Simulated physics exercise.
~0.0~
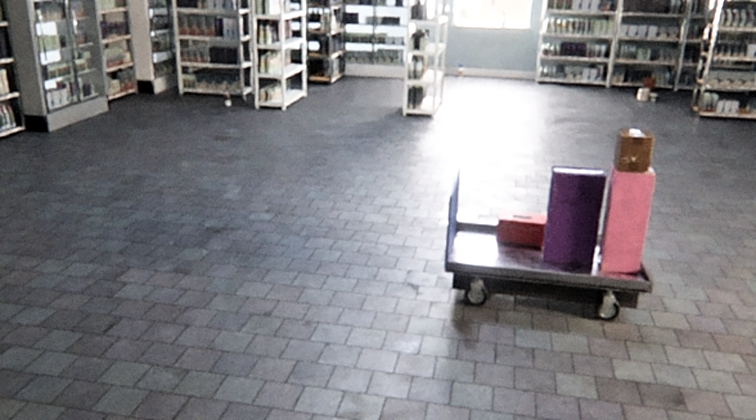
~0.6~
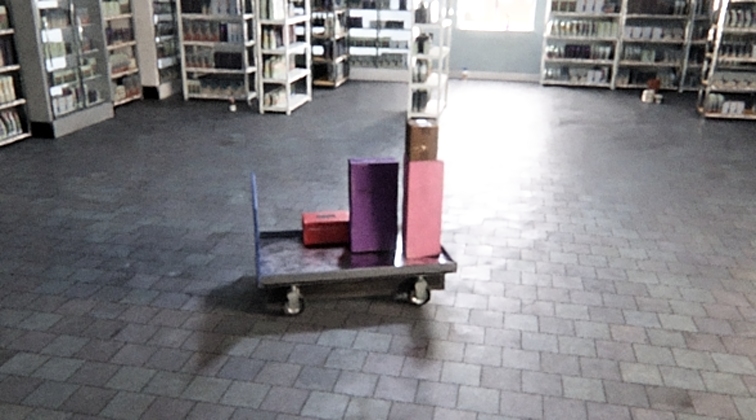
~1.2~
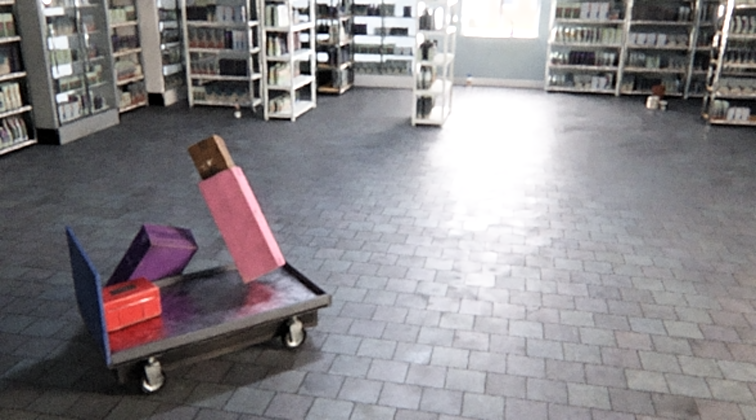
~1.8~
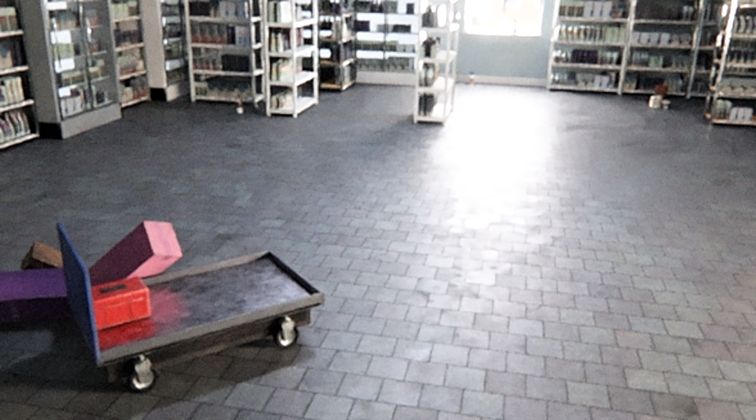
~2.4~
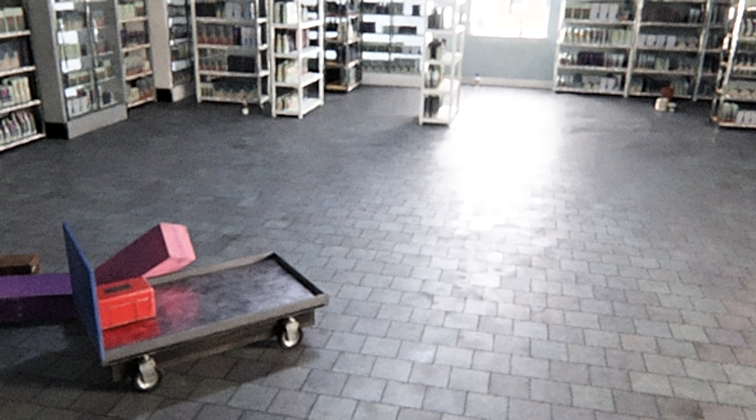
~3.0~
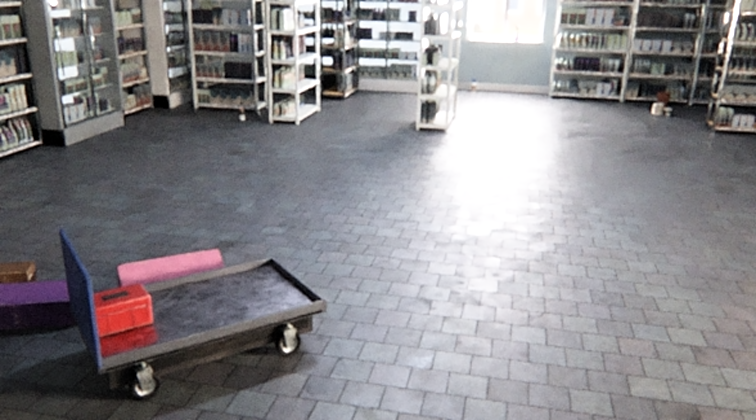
The video shows a flat cart rolling left across a library floor, turning as it carries a red toolbox, a purple box, and a pink box topped by a brown one. The three boxes topple off over its front board and side, while the toolbox stays upright on the stopped cart.
